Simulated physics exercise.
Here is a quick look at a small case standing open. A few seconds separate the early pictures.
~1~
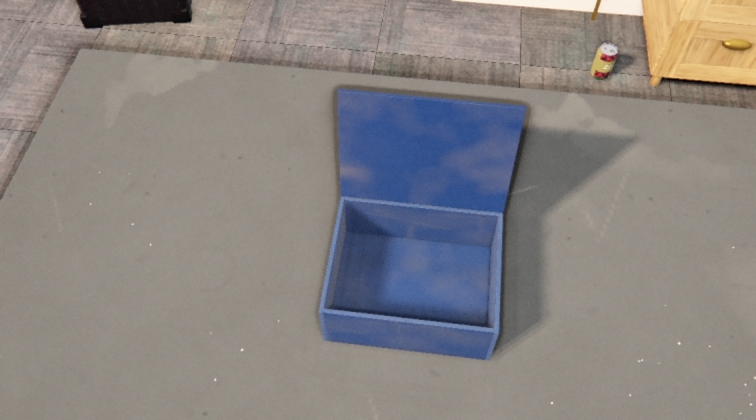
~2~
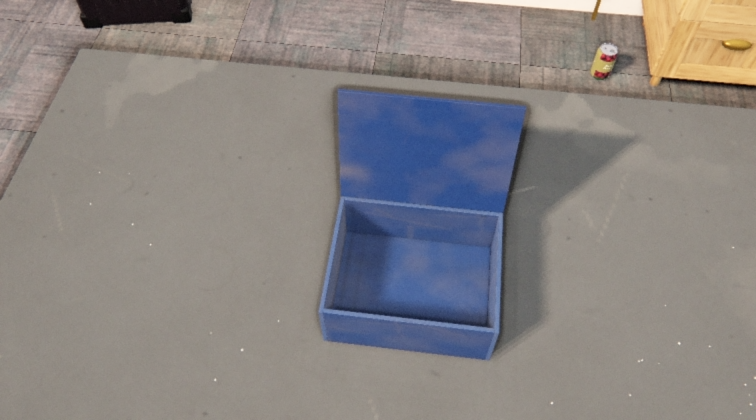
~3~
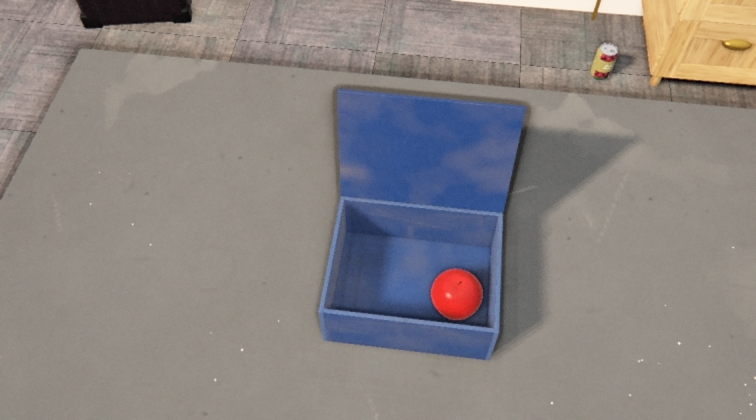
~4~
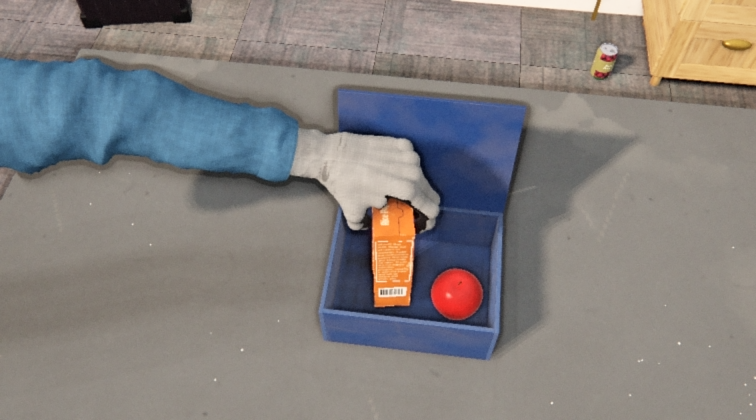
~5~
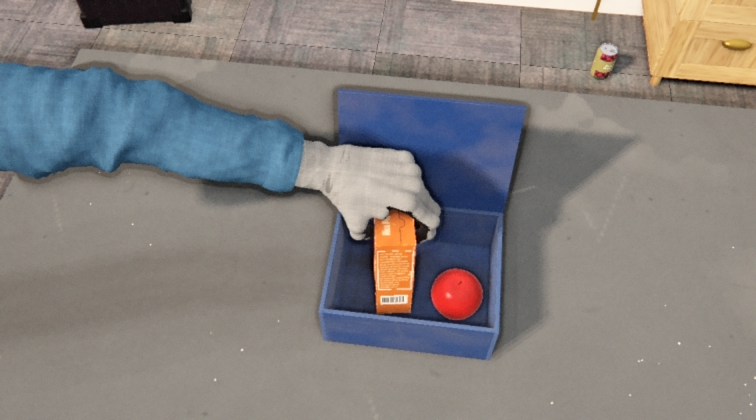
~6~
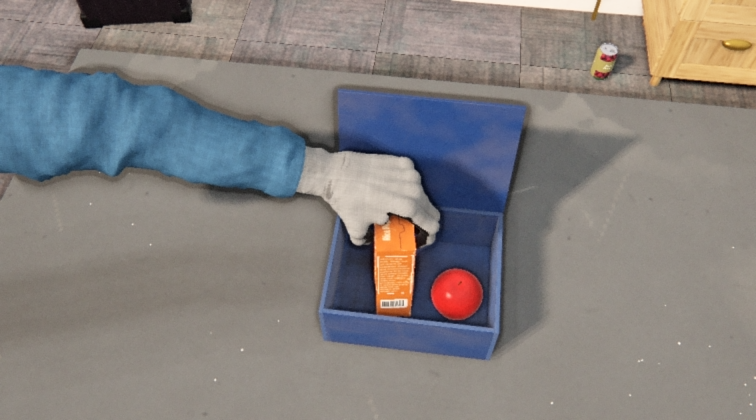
A gloved hand lowered an orange carton into an open blue box on a gray surface and kept hold of it, after a round red object had appeared in the box's right side.
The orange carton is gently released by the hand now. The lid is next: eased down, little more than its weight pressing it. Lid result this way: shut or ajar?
Ajar.
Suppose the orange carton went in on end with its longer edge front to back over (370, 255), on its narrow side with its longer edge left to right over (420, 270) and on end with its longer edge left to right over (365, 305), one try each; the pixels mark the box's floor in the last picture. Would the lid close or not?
In order, the lid gets blocked, then fits down, then gets blocked.
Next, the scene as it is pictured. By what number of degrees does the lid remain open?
Some 25°.
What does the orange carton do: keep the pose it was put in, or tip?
Result: The orange carton leans over.
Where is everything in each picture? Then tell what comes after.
The last thing is not in view yet, in the first frame.
The last thing is not in view yet, in the second frame.
The last thing is not in view yet; red apple (457, 294), in the third frame.
Coming down; orange carton (392, 252); red apple (457, 294), in the fourth frame.
Coming down; orange carton (393, 261); red apple (457, 294), in the fifth frame.
Put in, still held; orange carton (393, 265); red apple (457, 294), in the sixth frame.
Then, 1.20 s past the last view, lid starting down.
Then, 1.60 s past the last view, lid 59° above the rim.
Then, 2.00 s past the last view, lid 43° above the rim; orange carton rocked 12° from its first pose near (396, 281).
Then, 2.20 s past the last view, lid 28° above the rim; orange carton rocked 38° from its first pose near (395, 290).
Finally, lid 23° above the rim; down or leaning hard in the box, orange carton; red apple still in place. Final places as the last picture's camera would see them, orange carton near (399, 268).
